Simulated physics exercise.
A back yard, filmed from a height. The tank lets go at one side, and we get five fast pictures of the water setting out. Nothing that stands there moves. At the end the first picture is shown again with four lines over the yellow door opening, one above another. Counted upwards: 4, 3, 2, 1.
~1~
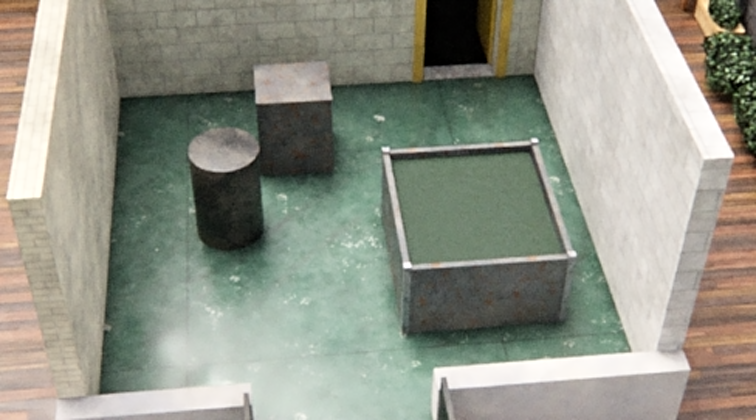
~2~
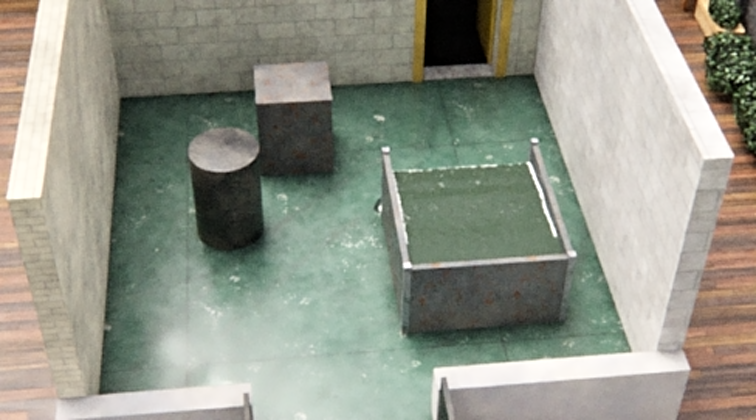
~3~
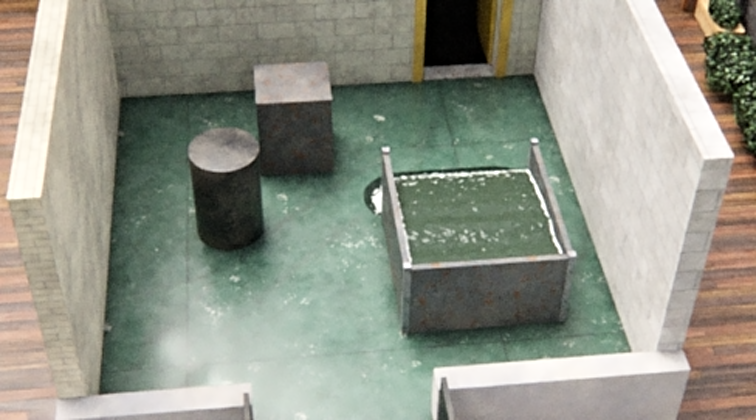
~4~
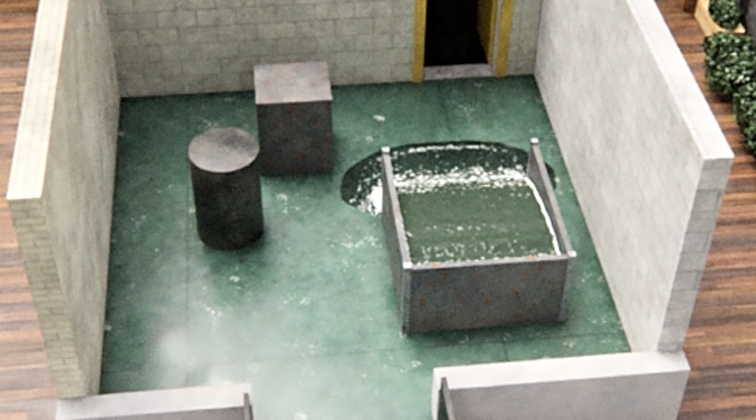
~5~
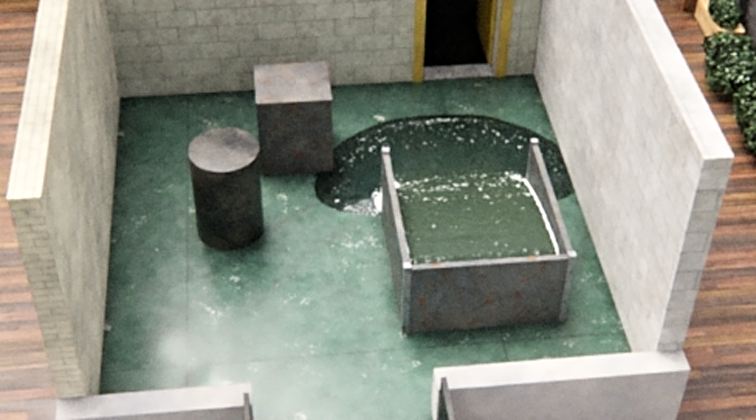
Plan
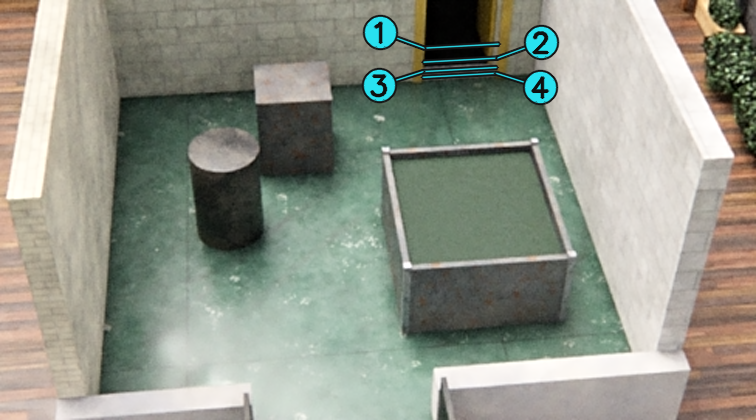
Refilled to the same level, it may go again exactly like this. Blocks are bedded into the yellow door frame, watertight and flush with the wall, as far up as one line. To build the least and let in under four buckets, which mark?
That is height 1.
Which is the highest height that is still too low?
Height 2.
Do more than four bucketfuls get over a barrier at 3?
Yes, that goes wrong.
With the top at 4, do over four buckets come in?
Yes, it does.
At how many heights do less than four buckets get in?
One.
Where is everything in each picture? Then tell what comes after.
Water in the tank at rest, its middle at (474, 208); foot of the yellow doorway at (459, 78); open gate at (343, 372).
Water covers 2 % of the ground, its front hidden from here.
Water covers 5 % of the ground, its front hidden from here.
Water covers 10 % of the ground, its front hidden from here.
Water covers 16 % of the ground and shows as far out as (494, 121).
On the marked copy, 1 at (461, 46); 2 at (460, 60); 3 at (459, 69); 4 at (459, 75); from the bottom up 4, 3, 2, 1.
Choosing 1, a splash gets over, under a bucket.
Choosing 2, about 9 bucketfuls get in.
Choosing 3, dozens of bucketfuls pour in.
Choosing 4, dozens of bucketfuls pour in.
